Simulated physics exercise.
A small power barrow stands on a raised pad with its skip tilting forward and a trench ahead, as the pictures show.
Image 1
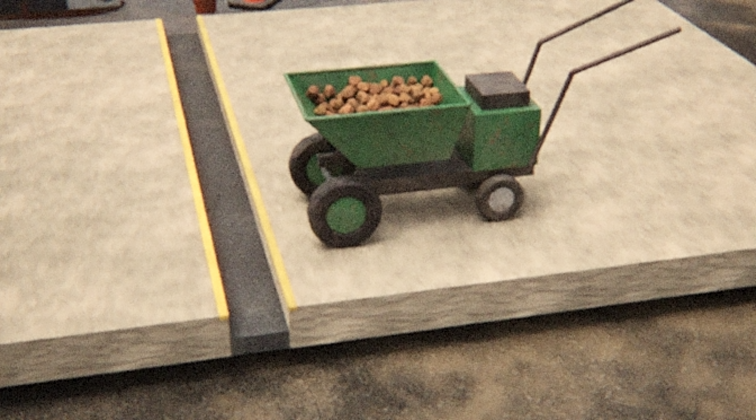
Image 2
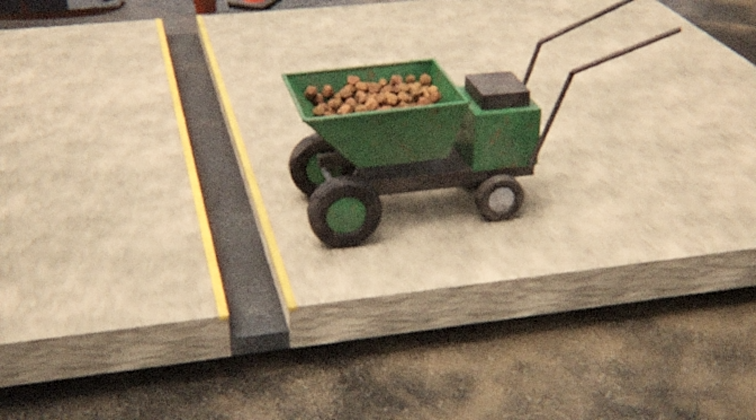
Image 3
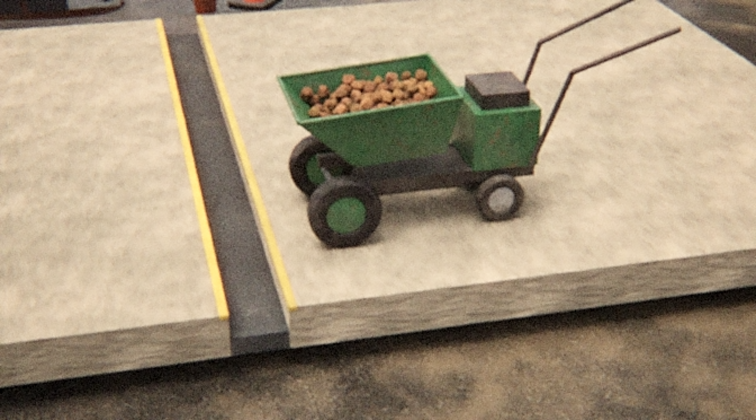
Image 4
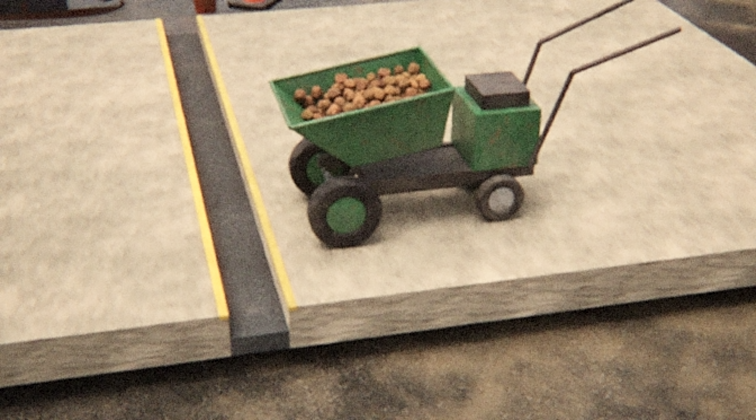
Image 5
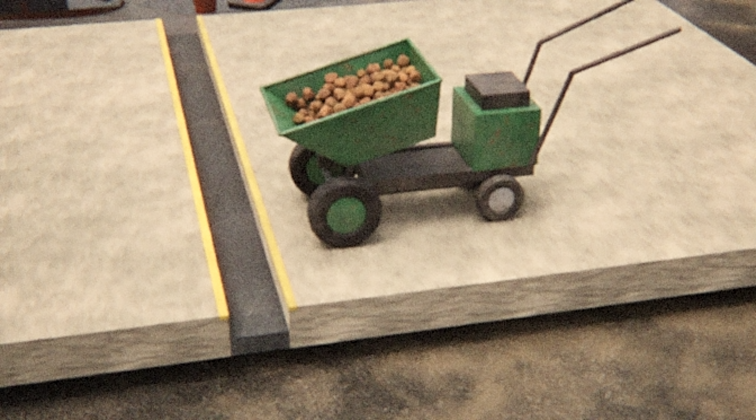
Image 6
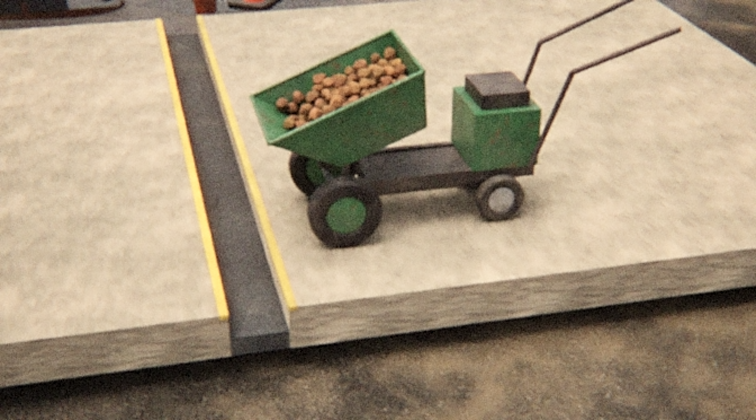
A green skip full of brown lumps tilts steadily forward to the left on a stationary barrow.
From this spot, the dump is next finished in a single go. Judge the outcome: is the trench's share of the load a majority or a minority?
A minority.
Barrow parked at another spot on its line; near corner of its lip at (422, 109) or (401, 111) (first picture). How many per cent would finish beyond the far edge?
Roughly 0 and 0 percent respectively.
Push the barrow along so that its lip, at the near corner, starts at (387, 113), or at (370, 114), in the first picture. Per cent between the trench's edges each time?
The share would be near 60 percent, and then near 70 percent.
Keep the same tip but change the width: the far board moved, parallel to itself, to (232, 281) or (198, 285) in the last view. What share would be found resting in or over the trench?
First one: 0 per cent; second one: 60 per cent.
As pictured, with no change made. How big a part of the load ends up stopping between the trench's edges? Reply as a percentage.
Result: Near 30 in a hundred.
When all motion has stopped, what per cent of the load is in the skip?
It is some 10 percent.
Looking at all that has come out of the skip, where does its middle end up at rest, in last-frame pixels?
Close to (186, 230).
Soon after the last picture, skip tipped steeply; all in the skip.
A little later, skip tipped right over; about two thirds in the skip; a small part in or heaped over the trench; about a quarter beyond it; a stray few falling.
Later still, skip tipped right over; a small part in the skip; about a quarter in or heaped over the trench; about two thirds beyond it.
At rest, skip tipped right over; a small part in the skip; about a third in or heaped over the trench; about two thirds beyond it.
